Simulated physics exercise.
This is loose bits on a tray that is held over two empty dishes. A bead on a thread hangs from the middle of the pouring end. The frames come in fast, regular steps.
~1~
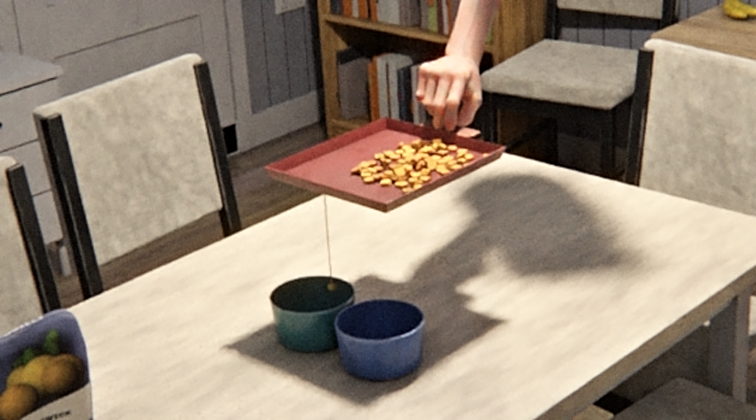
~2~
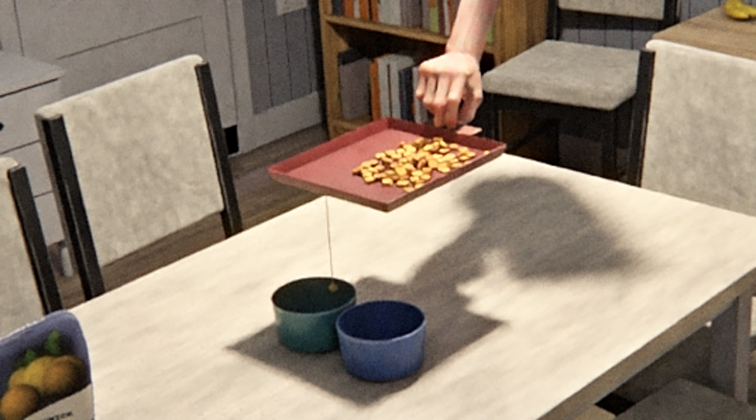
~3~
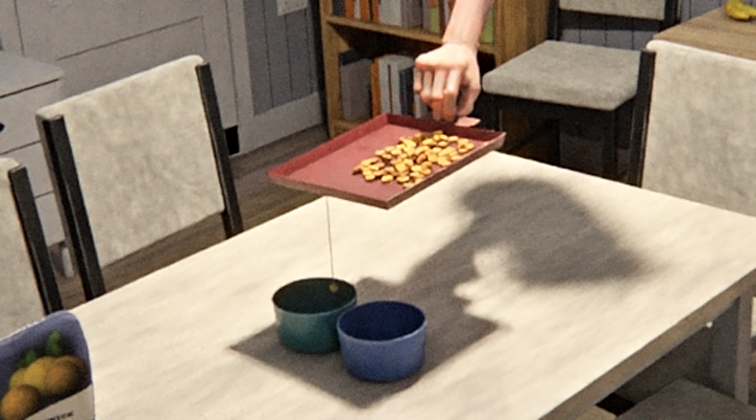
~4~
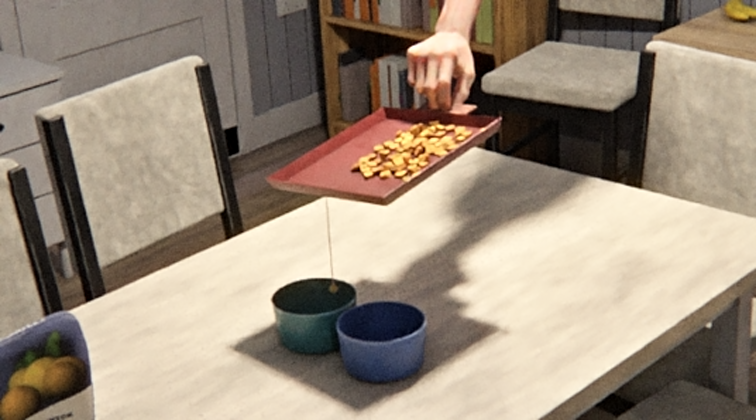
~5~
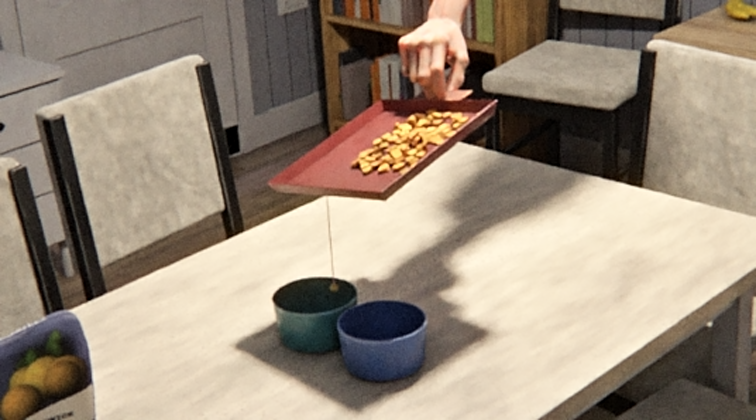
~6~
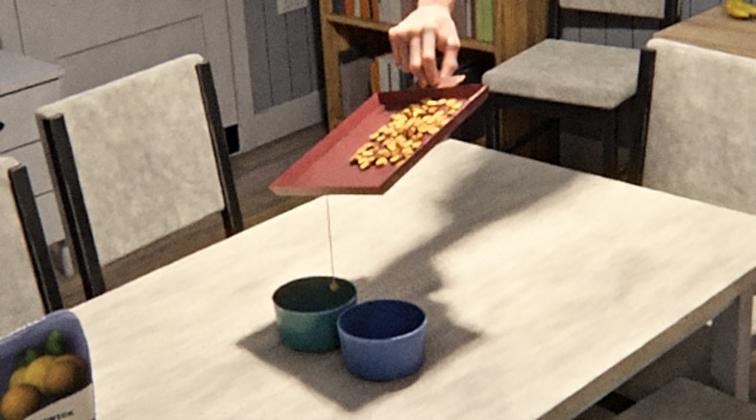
A hand gripping the far edge of a red tray raises that side steadily, tilting the tray down toward its near left corner, while the golden-brown bits on it stay bunched together. Below, a green dish and a blue dish sit side by side on a pale table, a thin thread with a small bead hanging above the green one. The fixed, raised view shows a dining room with pale chairs, a bookcase behind, and fruit at lower left.
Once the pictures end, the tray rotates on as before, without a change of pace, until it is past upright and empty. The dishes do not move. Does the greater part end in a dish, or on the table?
Together they catch less than half.
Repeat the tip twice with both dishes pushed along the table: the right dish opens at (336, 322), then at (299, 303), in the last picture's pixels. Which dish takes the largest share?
One: The left dish. Two: The left dish.
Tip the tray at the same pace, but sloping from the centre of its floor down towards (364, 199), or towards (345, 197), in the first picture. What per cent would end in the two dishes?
Roughly 90 per cent, and 60 per cent.
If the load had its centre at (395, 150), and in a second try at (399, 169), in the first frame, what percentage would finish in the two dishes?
About 30 and 30 per cent.
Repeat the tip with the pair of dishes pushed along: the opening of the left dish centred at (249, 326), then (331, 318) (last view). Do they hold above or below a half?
In turn: The smaller part; less than half.
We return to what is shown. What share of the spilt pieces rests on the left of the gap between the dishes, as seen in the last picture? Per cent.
Near 90 %.
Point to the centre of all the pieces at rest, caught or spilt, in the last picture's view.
At about (280, 318).
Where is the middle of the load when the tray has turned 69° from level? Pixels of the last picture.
Close to (298, 198).
Soon, tray tipped steeply; most on the tray; about a quarter in the air.
A while on, tray tipped past a quarter turn; about a quarter in the left dish; about two thirds outside both; a small part in the air.
Towards the end, tray tipped past a quarter turn; about a third in the left dish; about two thirds outside both.
Finally, tray tipped past a quarter turn; none in the right dish; about a third in the left dish; about two thirds outside both.
